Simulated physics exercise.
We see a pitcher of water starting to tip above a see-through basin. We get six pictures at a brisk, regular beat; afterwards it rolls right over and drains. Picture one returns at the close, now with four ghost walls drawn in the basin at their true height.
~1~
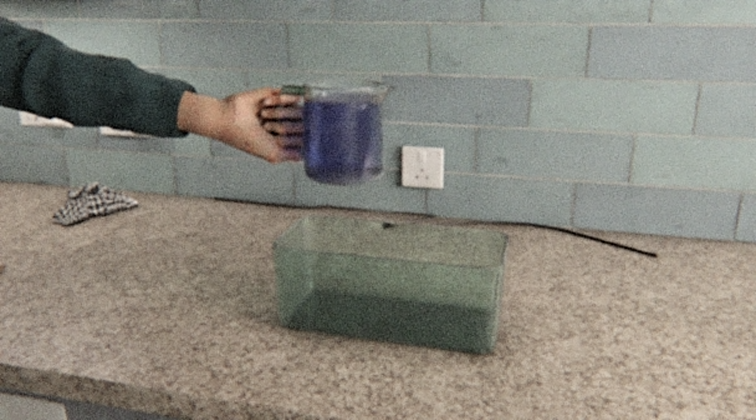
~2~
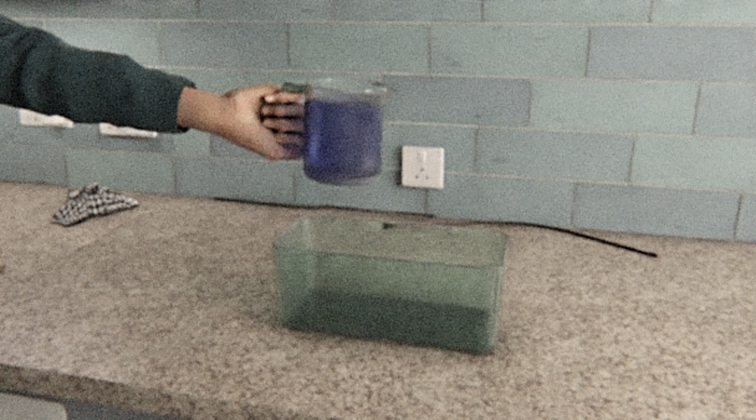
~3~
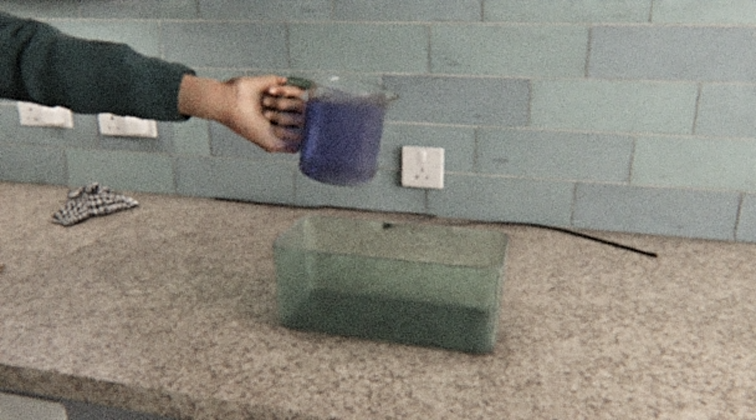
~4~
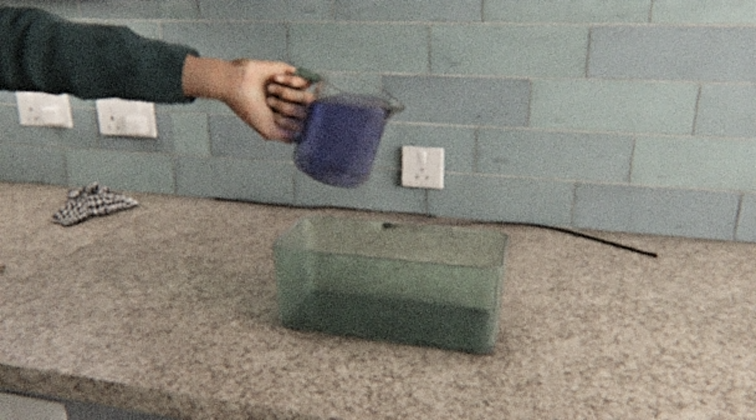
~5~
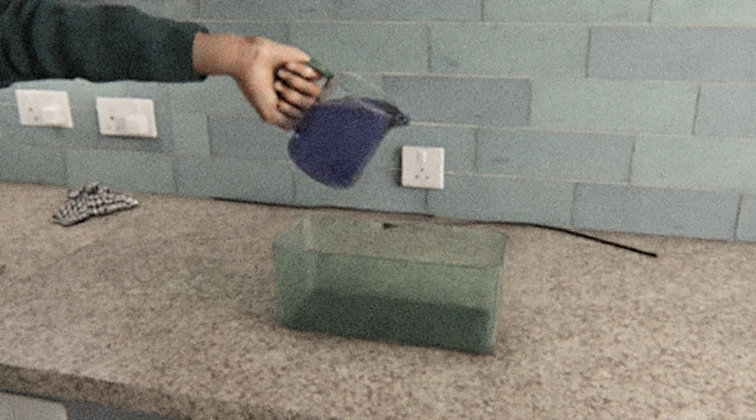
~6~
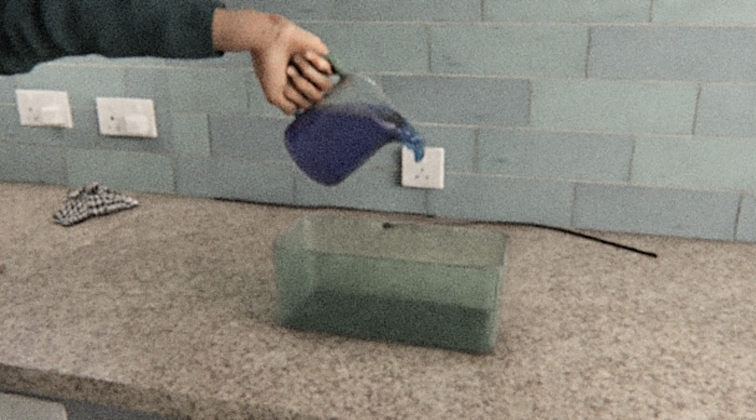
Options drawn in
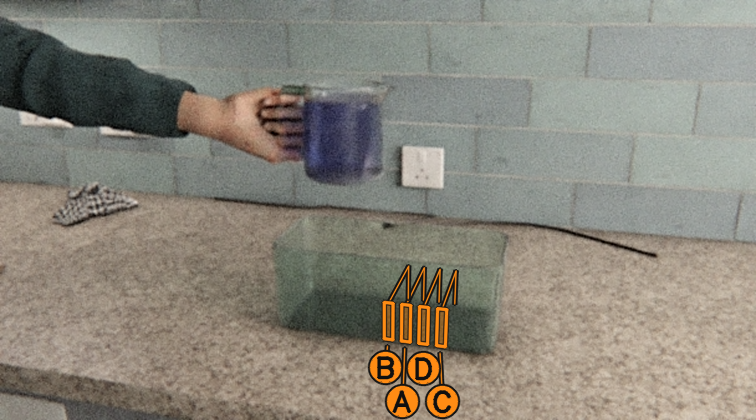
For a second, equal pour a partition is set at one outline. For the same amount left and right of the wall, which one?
Go for D.
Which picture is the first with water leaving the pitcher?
In picture 5.
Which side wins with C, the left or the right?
The left one.
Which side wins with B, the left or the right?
The right one.
On the marked copy, A at (404, 348); B at (387, 345); C at (440, 353); D at (422, 350).
For place A, about 23 % ends left of the wall and 75 % right of it; 3 % is lost outside.
For place B, about 8 % ends left of the wall and 89 % right of it; 3 % is lost outside.
For place C, about 78 % ends left of the wall and 17 % right of it; 4 % is lost outside.
For place D, about 50 % ends left of the wall and 46 % right of it; 3 % is lost outside.
